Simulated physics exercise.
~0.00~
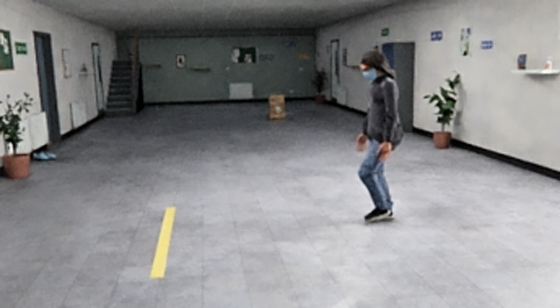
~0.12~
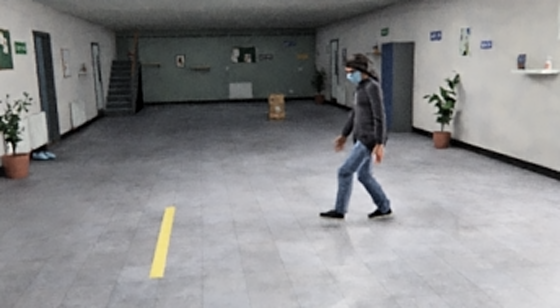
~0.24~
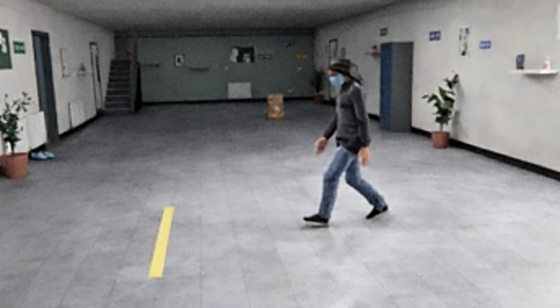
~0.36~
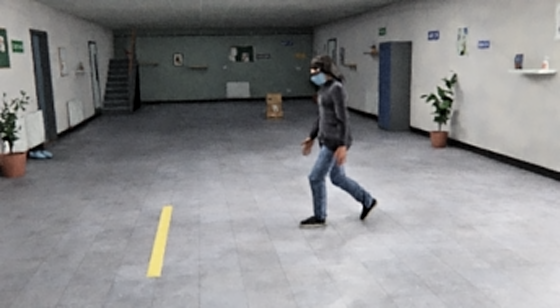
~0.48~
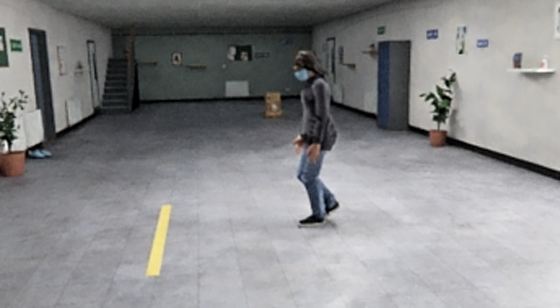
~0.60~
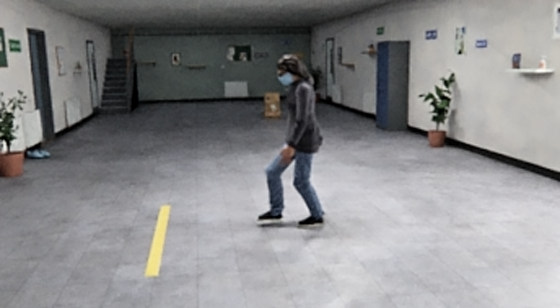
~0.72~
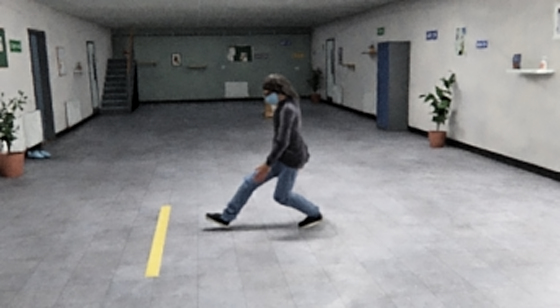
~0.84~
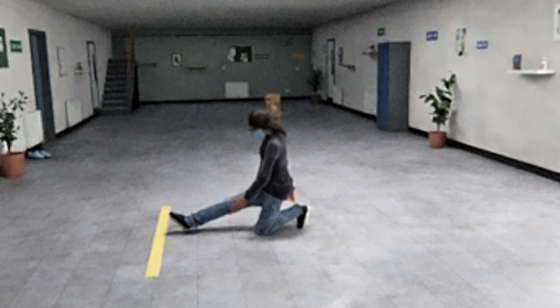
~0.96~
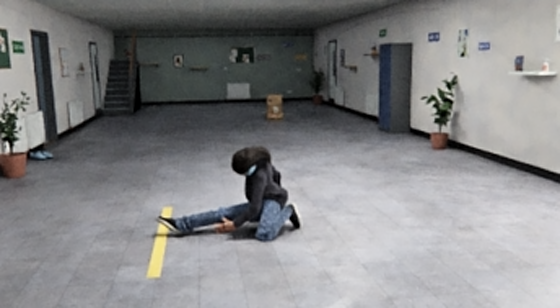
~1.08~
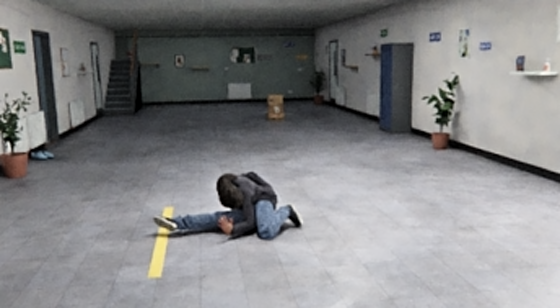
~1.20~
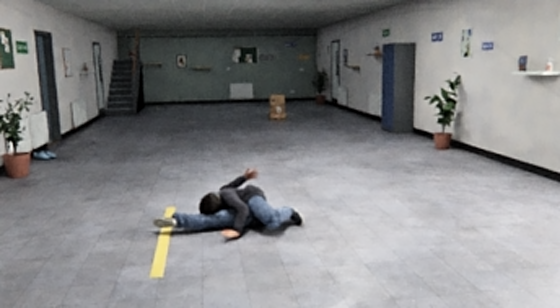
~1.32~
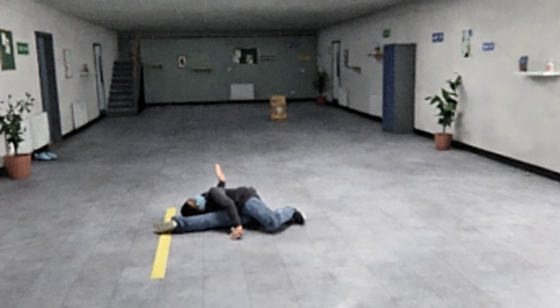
A long grey-tiled hall is seen from a slightly swaying camera, with potted plants along both sides, stairs at the back left, a blue locker on the right and a strip of yellow tape on the floor at left. A person in a dark top, jeans and a face mask walks left toward the tape. The walker then lunges low, slides the front leg out to the tape and drops onto the back knee. The torso folds forward over the outstretched leg and twists, one arm rising. The walker ends sprawled low, a foot at the tape, the head short of it.
